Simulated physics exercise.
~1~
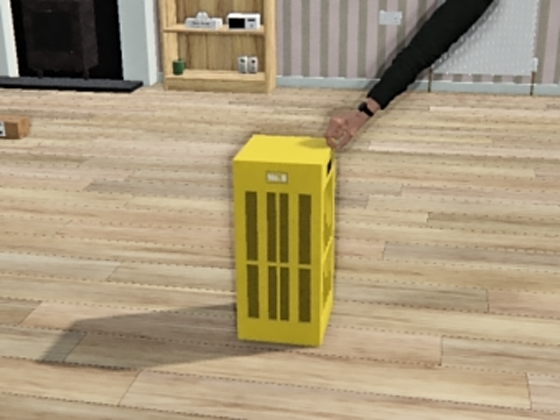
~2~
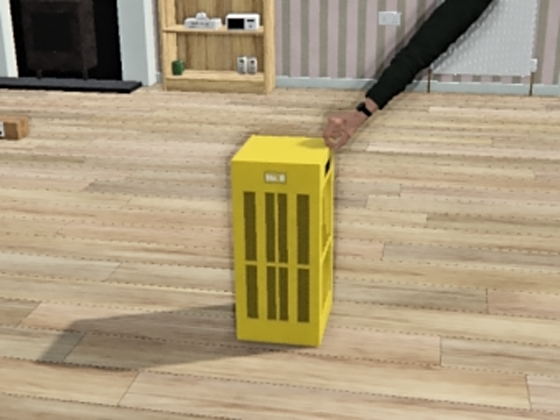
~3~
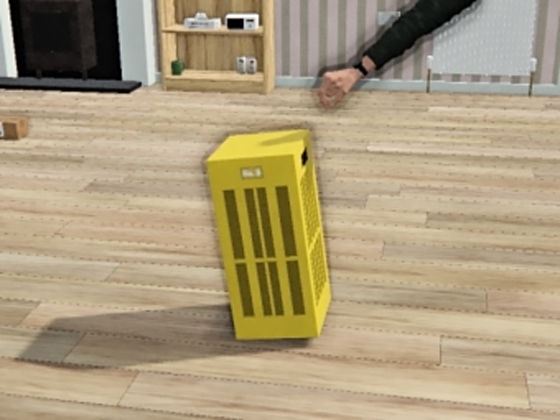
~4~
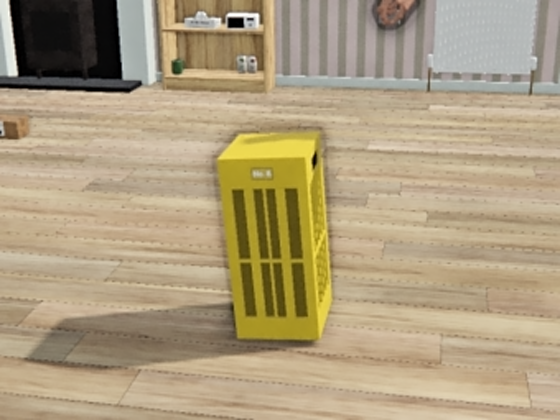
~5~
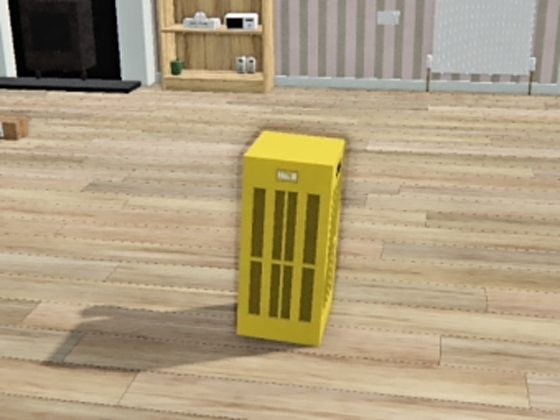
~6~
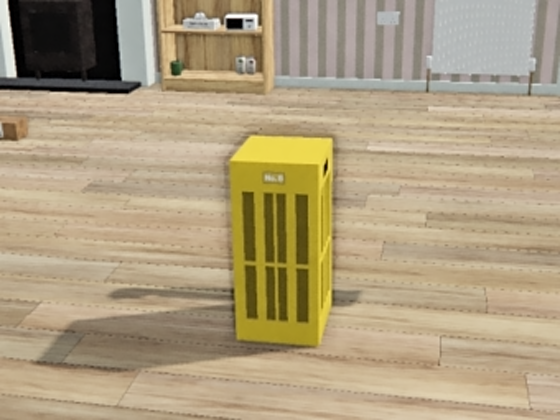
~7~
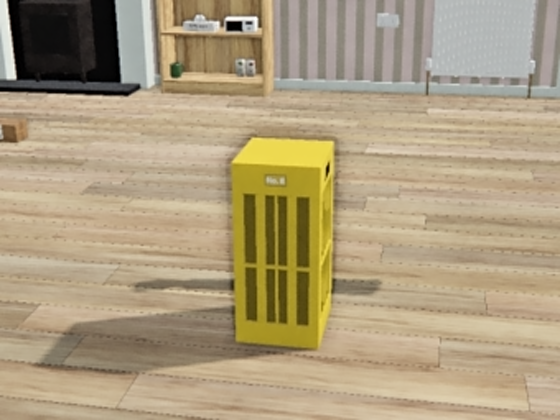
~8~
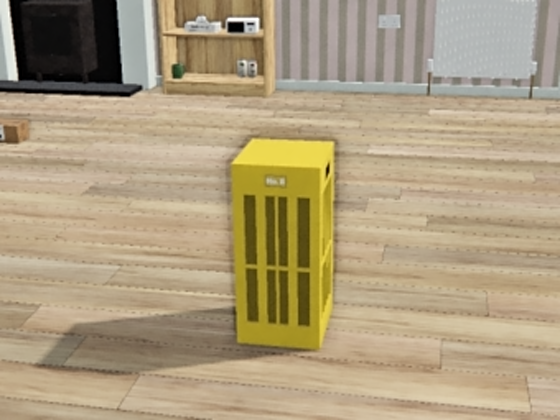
A tall yellow crate with dark slatted openings stands in the middle of a pale wooden floor, seen from slightly above in a gently swaying view of a room. Behind it are a dark fireplace, a wooden shelf unit and a striped wall with a white radiator. A dark-sleeved arm reaches in from the upper right, its hand at the crate's top. The crate tips to the left as the hand draws back and leaves. It rocks back to the right, leans slightly that way, then settles upright on its base and stays still.
